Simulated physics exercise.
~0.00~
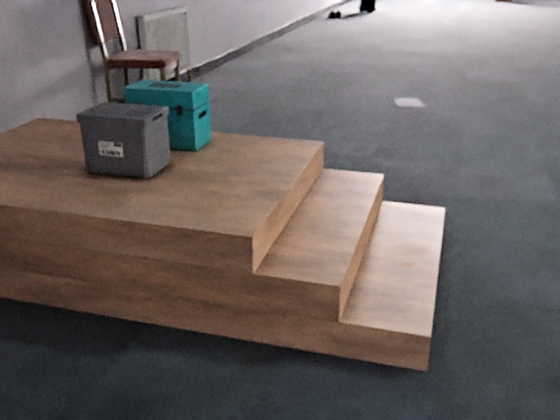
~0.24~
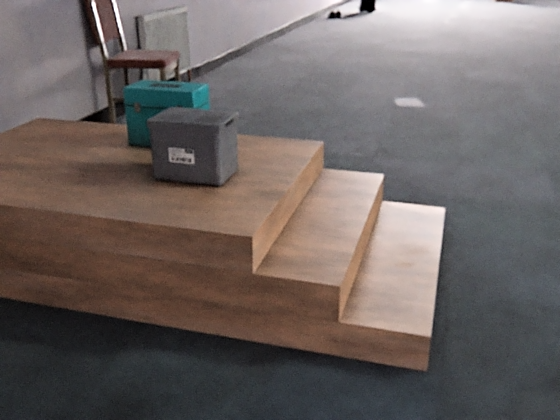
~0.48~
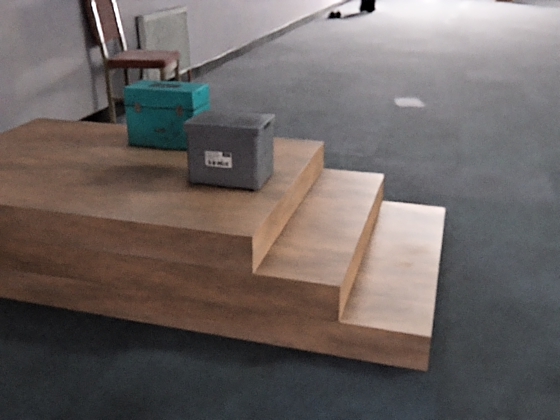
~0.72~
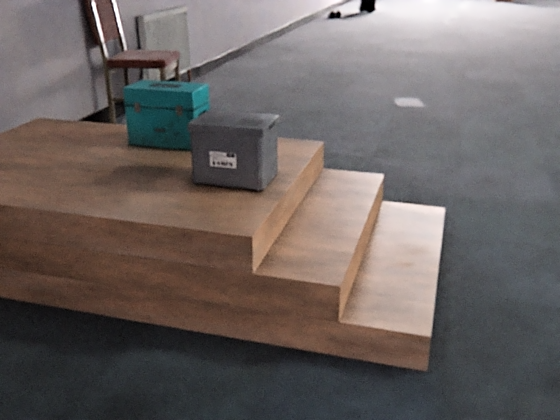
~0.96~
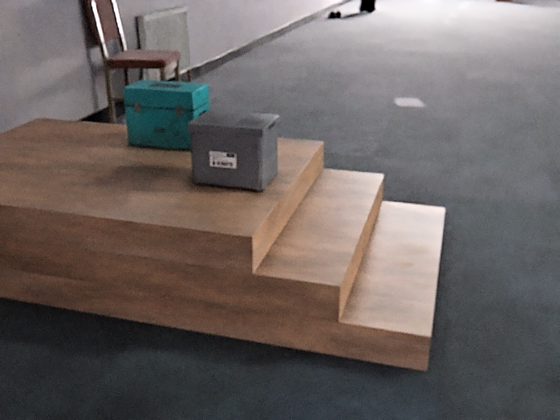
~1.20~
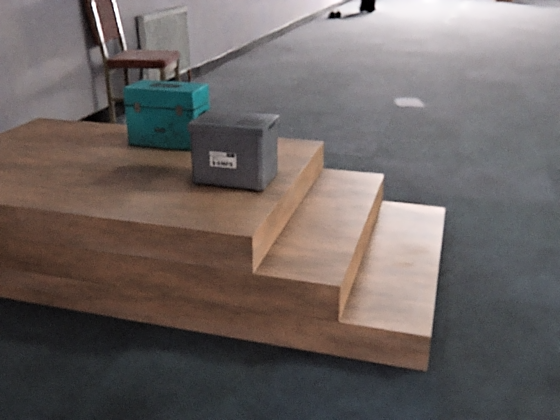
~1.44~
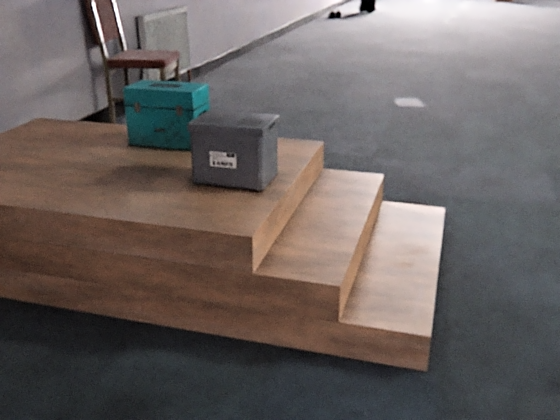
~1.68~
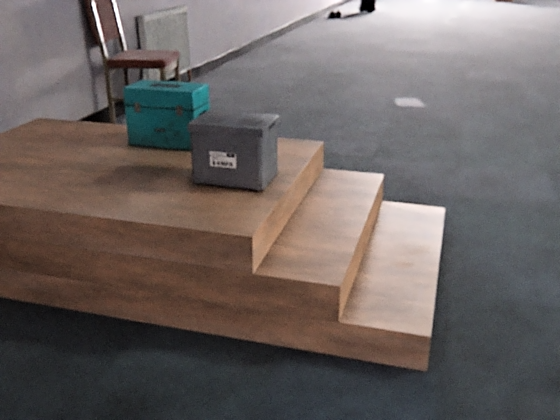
A grey tote with a white label slides across the top of a low wooden platform, seen from slightly above by a still camera in a room with dark carpet. A turquoise toolbox sits just behind it, and a chair stands against the pale wall at the upper left. The tote starts at the left of the toolbox, moves right in front of it, and continues toward the steps that descend on the right. It slows and stops near the platform's edge, short of the first drop. The tote stays upright on the top level, while the toolbox never moves.
